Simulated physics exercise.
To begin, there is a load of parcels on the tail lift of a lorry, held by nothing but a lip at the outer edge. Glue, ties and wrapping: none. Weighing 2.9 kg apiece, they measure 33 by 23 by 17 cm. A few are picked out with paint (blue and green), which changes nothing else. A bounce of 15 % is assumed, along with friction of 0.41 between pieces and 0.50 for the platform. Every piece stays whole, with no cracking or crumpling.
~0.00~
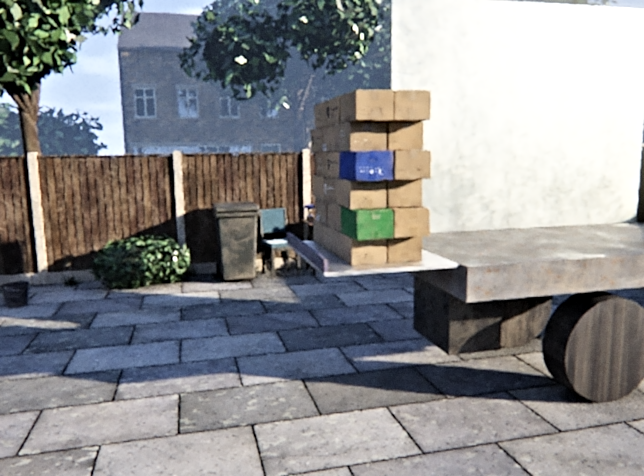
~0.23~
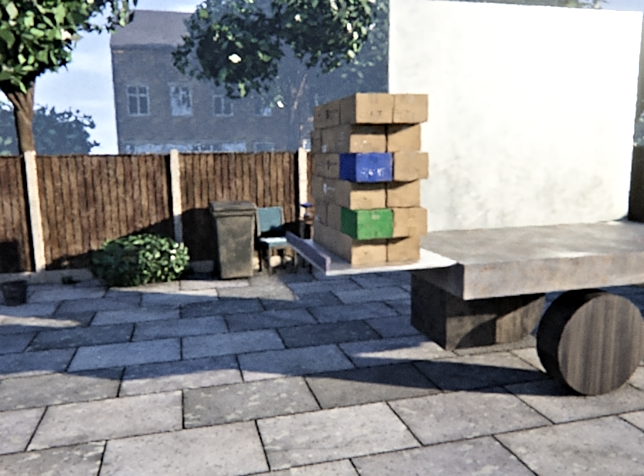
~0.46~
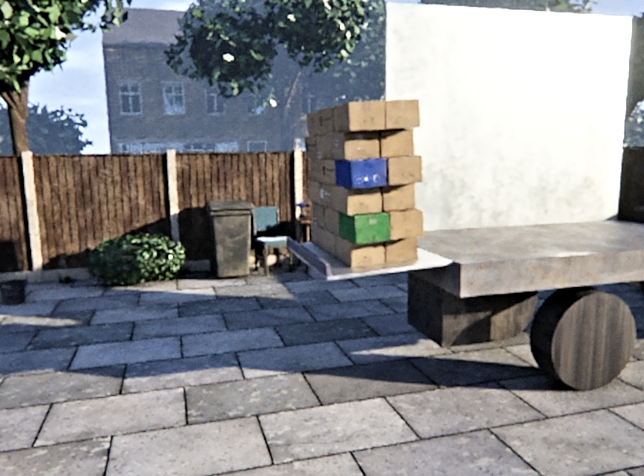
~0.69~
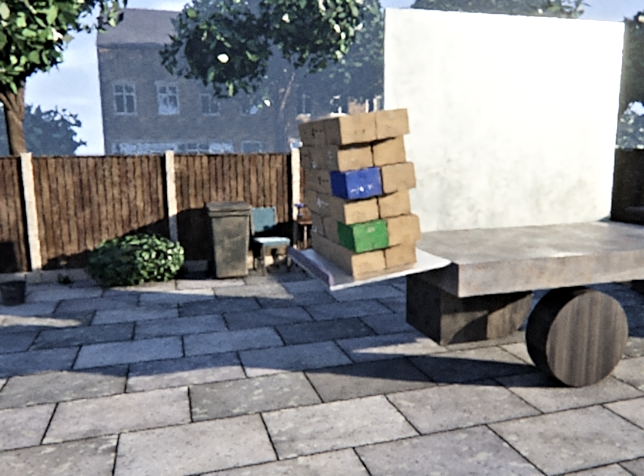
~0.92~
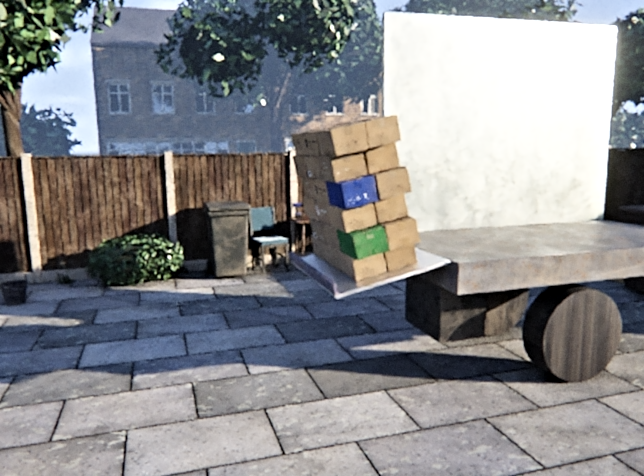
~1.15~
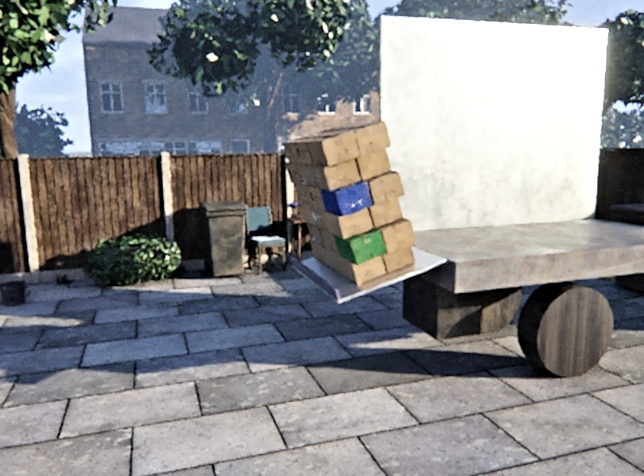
The footage shows a stack of tan boxes, one blue and one green, on a flat platform in a paved yard; as the view drifts slightly, the platform gradually tilts downward and the stack leans left, its boxes shifting slightly.
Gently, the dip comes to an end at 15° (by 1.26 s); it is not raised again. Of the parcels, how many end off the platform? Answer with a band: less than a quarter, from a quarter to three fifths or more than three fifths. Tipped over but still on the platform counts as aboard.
More than three fifths of them.
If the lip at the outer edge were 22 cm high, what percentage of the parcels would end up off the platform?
Result - 60 %.
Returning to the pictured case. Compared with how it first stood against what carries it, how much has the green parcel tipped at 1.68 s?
Roughly 30°.
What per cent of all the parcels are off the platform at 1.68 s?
By then, 25 per cent.
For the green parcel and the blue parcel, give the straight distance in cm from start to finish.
Moved: Green 130, blue 180.
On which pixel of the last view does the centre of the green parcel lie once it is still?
Near (306, 397).
By 1.68 s, slope 15°; 9 of the 36 parcels off the platform; blue parcel tilted 30°; green parcel tilted 30°.
By 2.20 s, slope 15°; 26 of the 36 parcels off the platform; blue parcel on its side; green parcel on its side.
When it is over (3.2 s), slope 15°; 27 of the 36 parcels off the platform; green parcel upside down; blue parcel on its side. That is 75 per cent. In pixels of the last frame, middles, green parcel near (306, 397), blue parcel near (214, 402).
